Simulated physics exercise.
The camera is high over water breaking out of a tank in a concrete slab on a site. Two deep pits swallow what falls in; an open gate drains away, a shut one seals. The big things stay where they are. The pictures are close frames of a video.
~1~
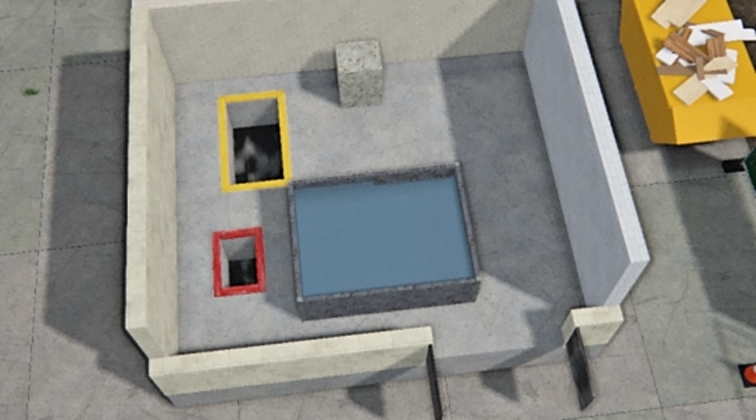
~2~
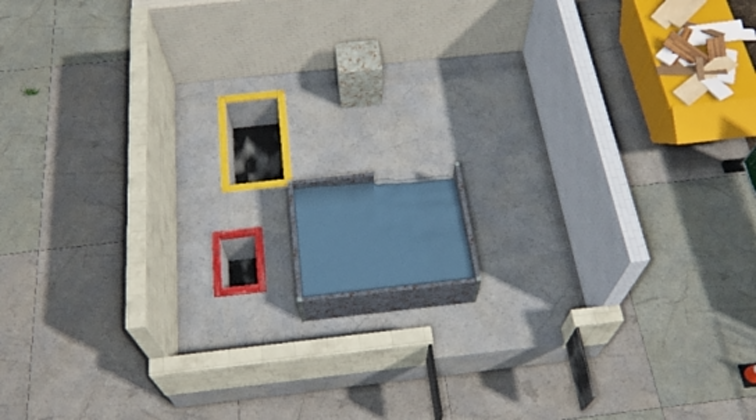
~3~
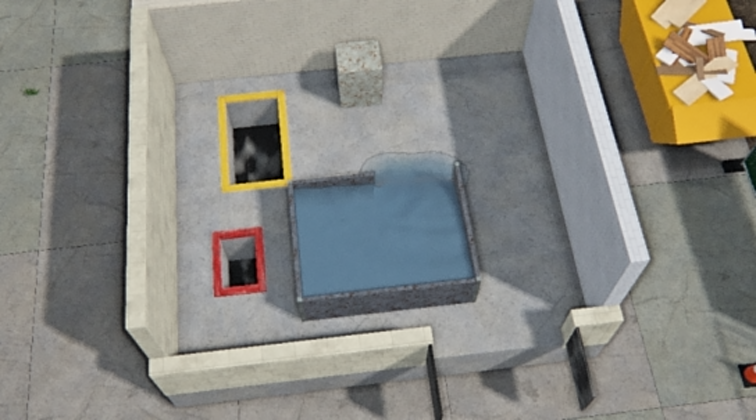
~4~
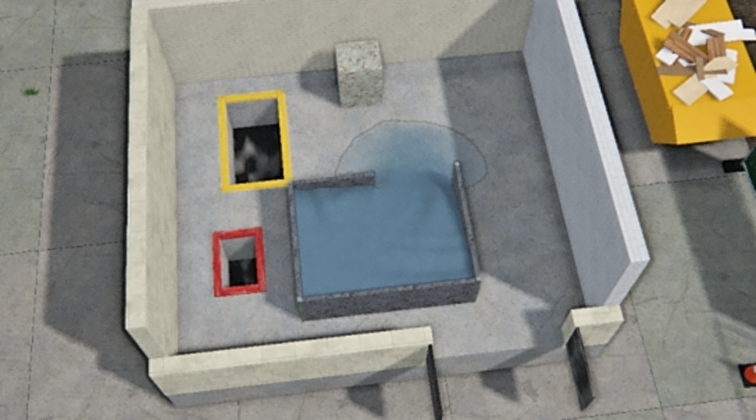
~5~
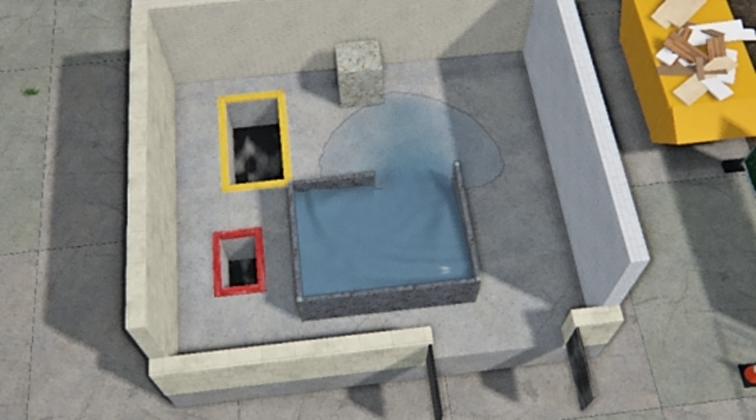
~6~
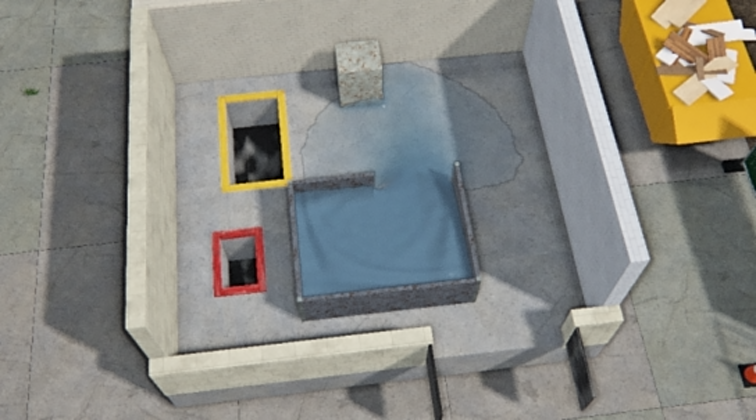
Water in an open tank pours through a gap and spreads across the concrete slab.
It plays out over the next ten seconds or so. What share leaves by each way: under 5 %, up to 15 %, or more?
In the end: The gate takes over 15 %; the yellow pit takes over 15 %; the red pit takes under 5 %.
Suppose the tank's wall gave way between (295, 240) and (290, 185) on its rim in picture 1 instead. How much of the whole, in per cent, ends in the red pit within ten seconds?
Per cent: Red 35.
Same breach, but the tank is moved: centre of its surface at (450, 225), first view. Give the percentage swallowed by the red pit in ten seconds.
Parts in a hundred: Red 4.
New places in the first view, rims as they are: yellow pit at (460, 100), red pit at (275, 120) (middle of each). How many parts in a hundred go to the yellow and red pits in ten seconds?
In per cent: Yellow 60, red 10.
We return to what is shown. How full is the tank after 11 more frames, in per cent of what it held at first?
Roughly 52 per cent.
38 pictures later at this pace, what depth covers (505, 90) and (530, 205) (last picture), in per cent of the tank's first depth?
Roughly 25 and 10 per cent, in turn.
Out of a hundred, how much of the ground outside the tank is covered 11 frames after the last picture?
Near 40 in a hundred.
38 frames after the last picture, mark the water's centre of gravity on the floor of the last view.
Around (420, 179).
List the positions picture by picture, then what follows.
Still water in the open tank at (381, 232), in the first picture.
Water pours out on the open tank's far side and has run to a hidden place, in the second picture.
The front is at a hidden place, out from the gap on the open tank's far side, in the third picture.
Water pours out on the open tank's far side and has run to (382, 127), in the fourth picture.
Water pours out on the open tank's far side and has run to (385, 99), in the fifth picture.
Water pours out on the open tank's far side and has run to (397, 64), in the sixth picture.
A moment on, water covers 35 % of the floor; the gate 0 %, the yellow pit 0 %, the red pit 0 %.
Next, water covers 40 % of the floor; the gate 0 %, the yellow pit 2 %, the red pit 0 %.
Then, water covers 60 % of the floor; the gate 0 %, the yellow pit 8 %, the red pit 0 %.
Later, water covers 80 % of the floor; the gate 8 %, the yellow pit 16 %, the red pit 0 %.
In the end, water covers 95 % of the floor; the gate 22 %, the yellow pit 25 %, the red pit 0 %.
